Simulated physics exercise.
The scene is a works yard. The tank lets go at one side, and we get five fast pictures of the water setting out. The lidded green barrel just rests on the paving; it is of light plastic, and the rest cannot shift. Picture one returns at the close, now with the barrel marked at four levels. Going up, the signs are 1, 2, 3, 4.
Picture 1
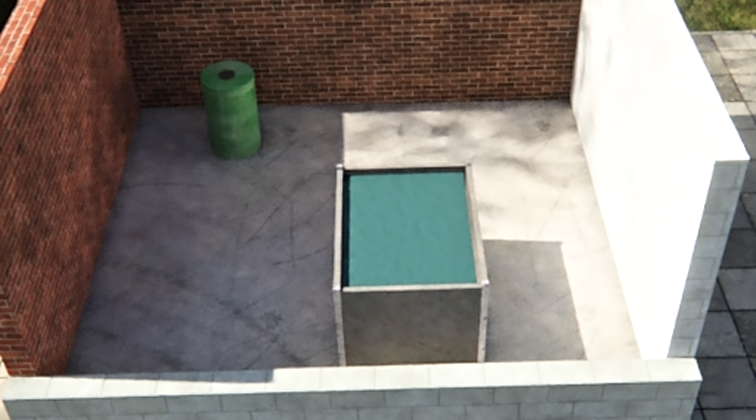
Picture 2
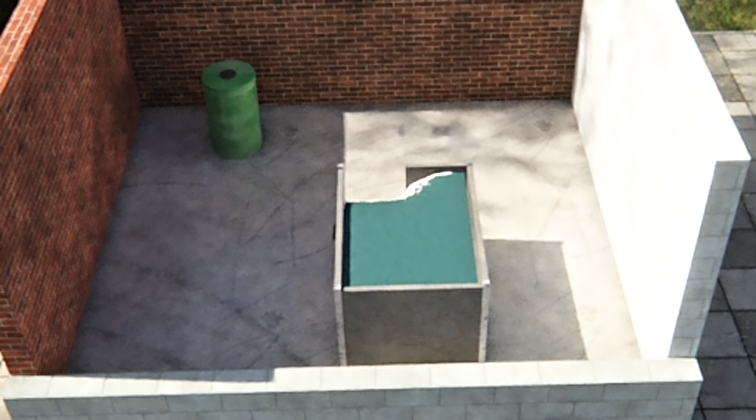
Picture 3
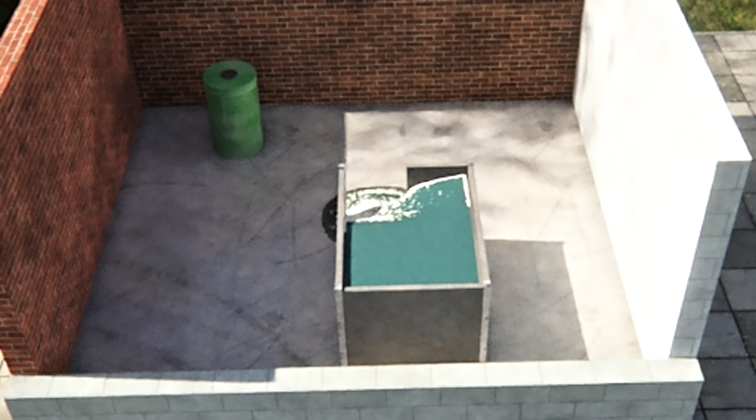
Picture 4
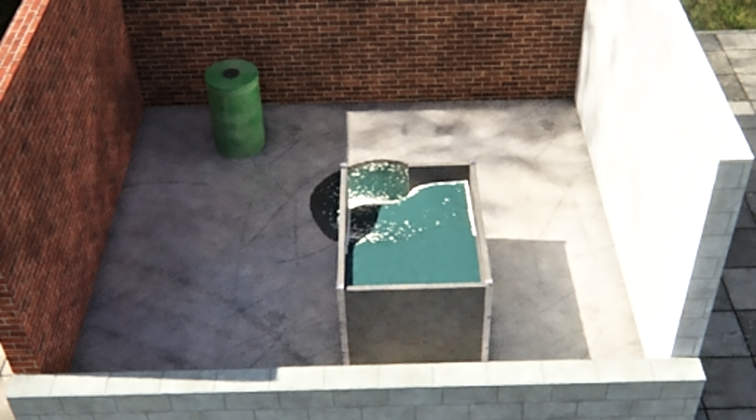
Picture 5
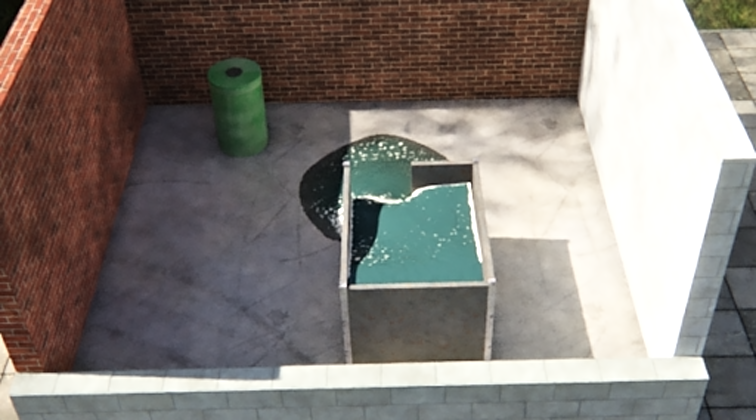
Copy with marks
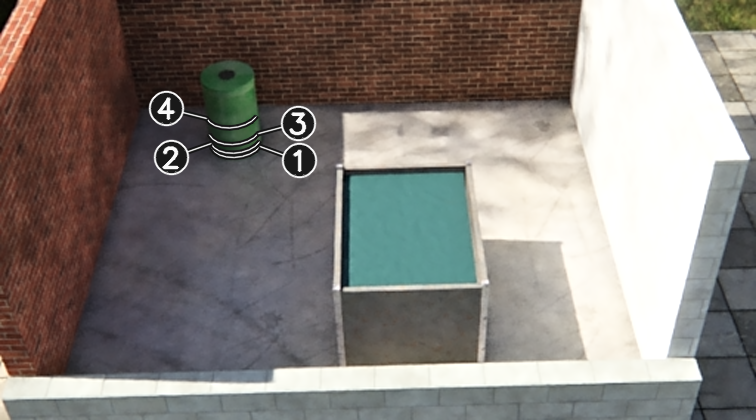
At first, a rectangular tank full of blue-green water stands in a walled yard, with a green barrel behind it to the left. The water drops away at the tank's far end, leaving a ragged white edge, then churns and sparkles as a dark wet patch spreads over the ground behind and to the left.
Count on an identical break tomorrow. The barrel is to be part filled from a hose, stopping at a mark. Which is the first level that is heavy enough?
The limit is 3.
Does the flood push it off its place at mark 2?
Yes.
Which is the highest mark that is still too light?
That is mark 2.
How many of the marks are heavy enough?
Two.
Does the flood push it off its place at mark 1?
Yes.
In white, 1 at (234, 157); 2 at (233, 153); 3 at (232, 144); 4 at (229, 127); from the bottom up 1, 2, 3, 4.
If 1 is chosen, it is pushed about 4 times its own width away.
If 2 is chosen, it is pushed about twice its own width away.
If 3 is chosen, it does not move.
If 4 is chosen, it does not move.
